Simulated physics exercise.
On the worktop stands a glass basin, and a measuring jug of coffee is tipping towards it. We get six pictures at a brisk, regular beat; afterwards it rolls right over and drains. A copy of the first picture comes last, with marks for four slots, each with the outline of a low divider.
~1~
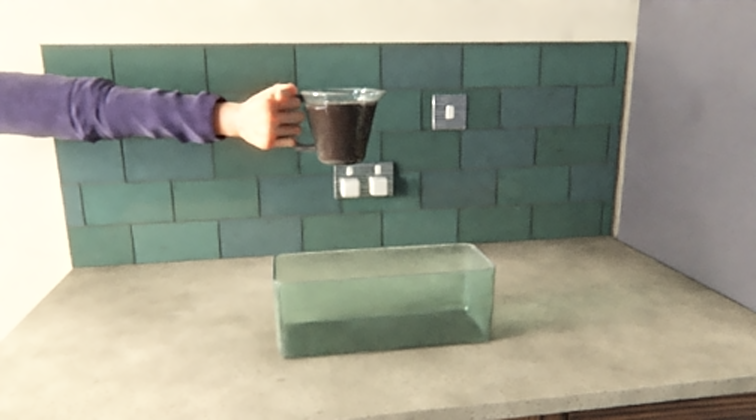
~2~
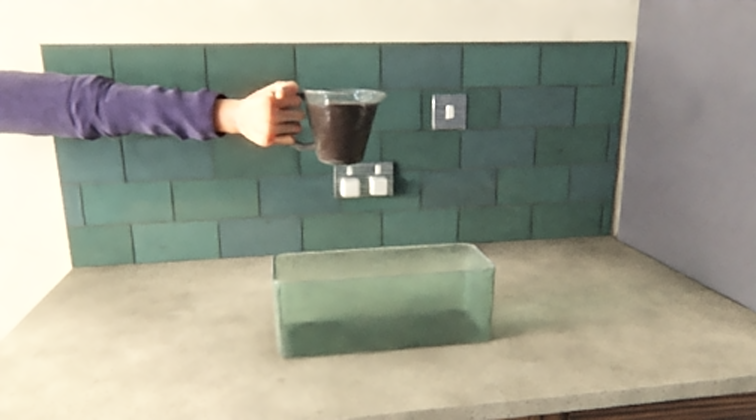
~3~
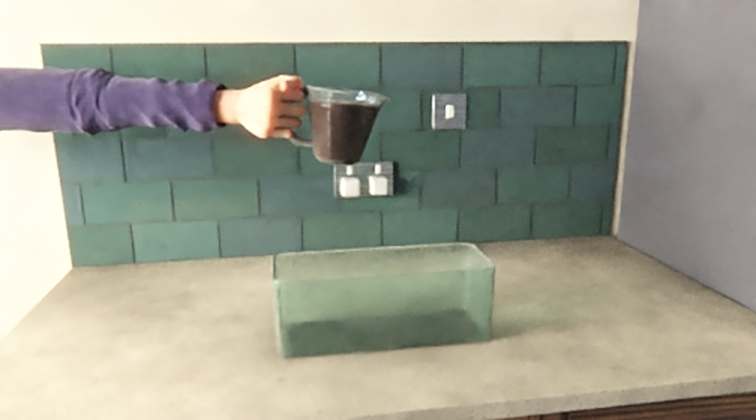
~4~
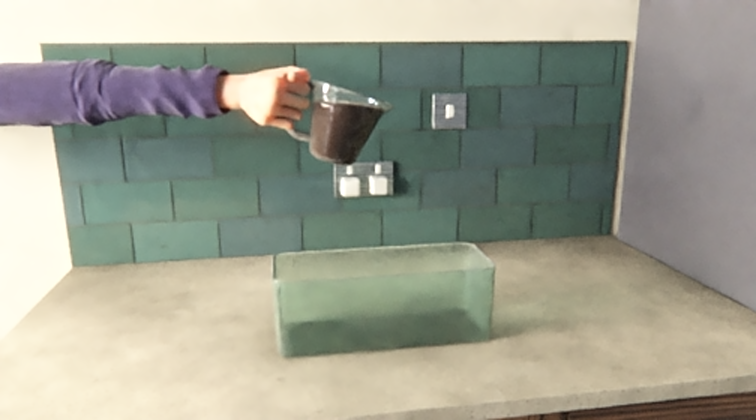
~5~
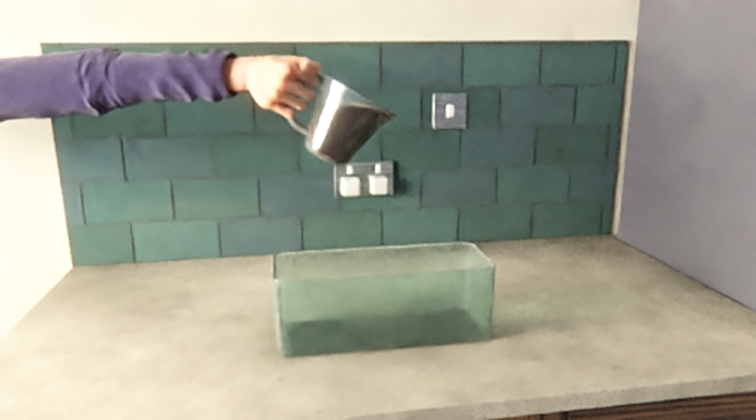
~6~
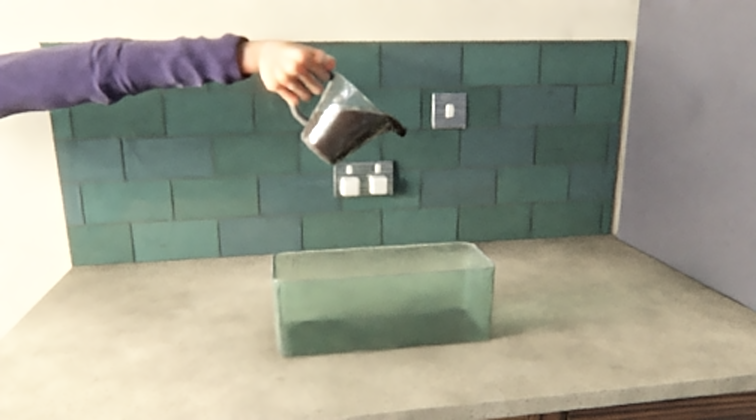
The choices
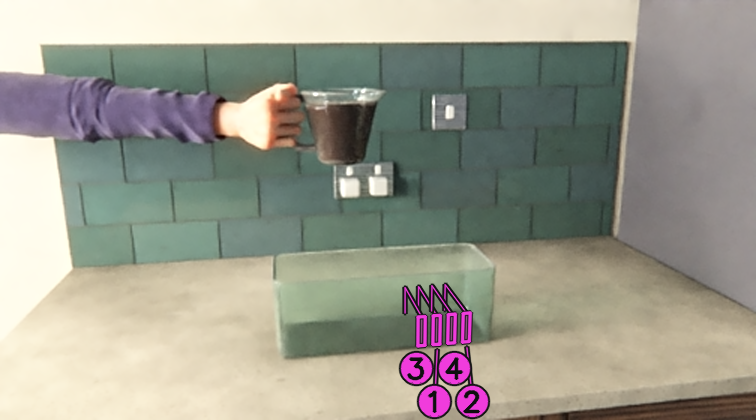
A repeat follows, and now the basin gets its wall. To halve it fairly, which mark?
Place 1.
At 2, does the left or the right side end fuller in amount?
More ends on the left.
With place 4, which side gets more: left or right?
More ends on the left.
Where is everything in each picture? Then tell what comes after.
Upright, lip at (386, 92); basin from (279, 357) to (490, 338); nothing has left yet.
Tipped about 2°, lip at (387, 94); nothing has left yet.
Tipped about 8°, lip at (389, 98); nothing has left yet.
Tipped about 17°, lip at (393, 107); nothing has left yet.
Tipped about 29°, lip at (396, 118); nothing has left yet.
Tipped about 43°, lip at (395, 131); coffee is over the lip, down to (401, 134).
On the marked copy, 1 at (437, 349); 2 at (466, 347); 3 at (422, 351); 4 at (452, 348).
With 1, about 49 % ends left of the wall and 48 % right of it; 3 % is lost outside.
With 2, about 88 % ends left of the wall and 5 % right of it; 7 % is lost outside.
With 3, about 10 % ends left of the wall and 87 % right of it; 3 % is lost outside.
With 4, about 77 % ends left of the wall and 17 % right of it; 6 % is lost outside.
